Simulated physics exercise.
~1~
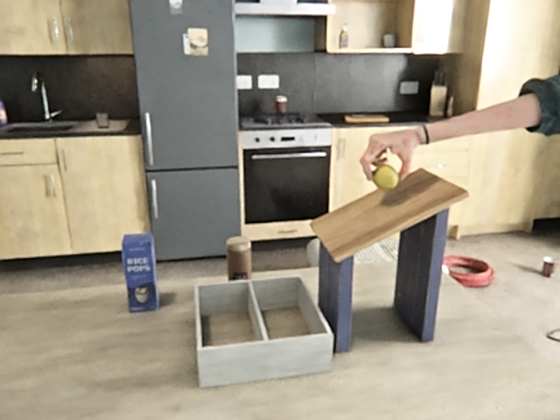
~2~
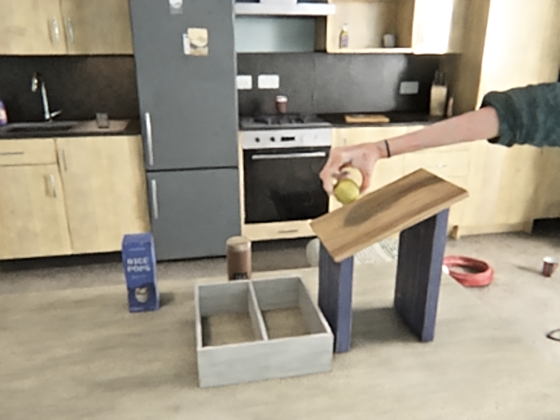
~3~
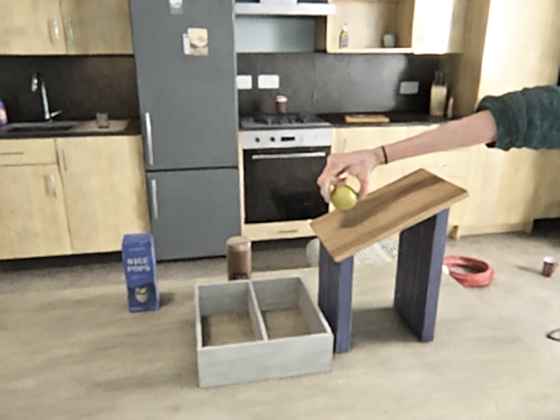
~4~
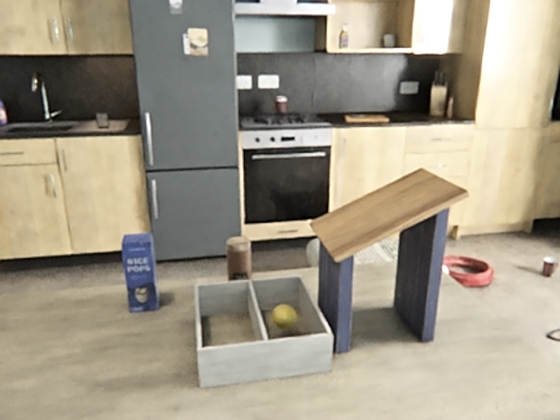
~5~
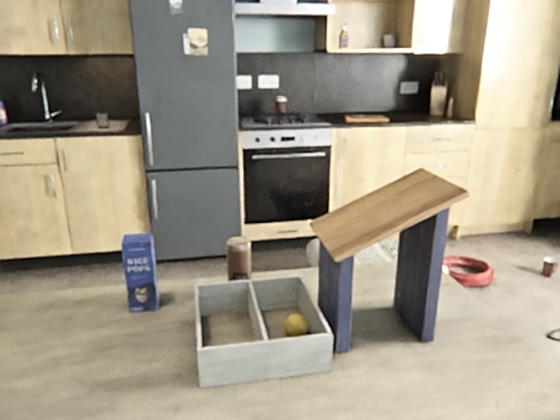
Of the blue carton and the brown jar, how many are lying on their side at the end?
None of them are lying on their side. The blue carton and the brown jar both still stand upright.
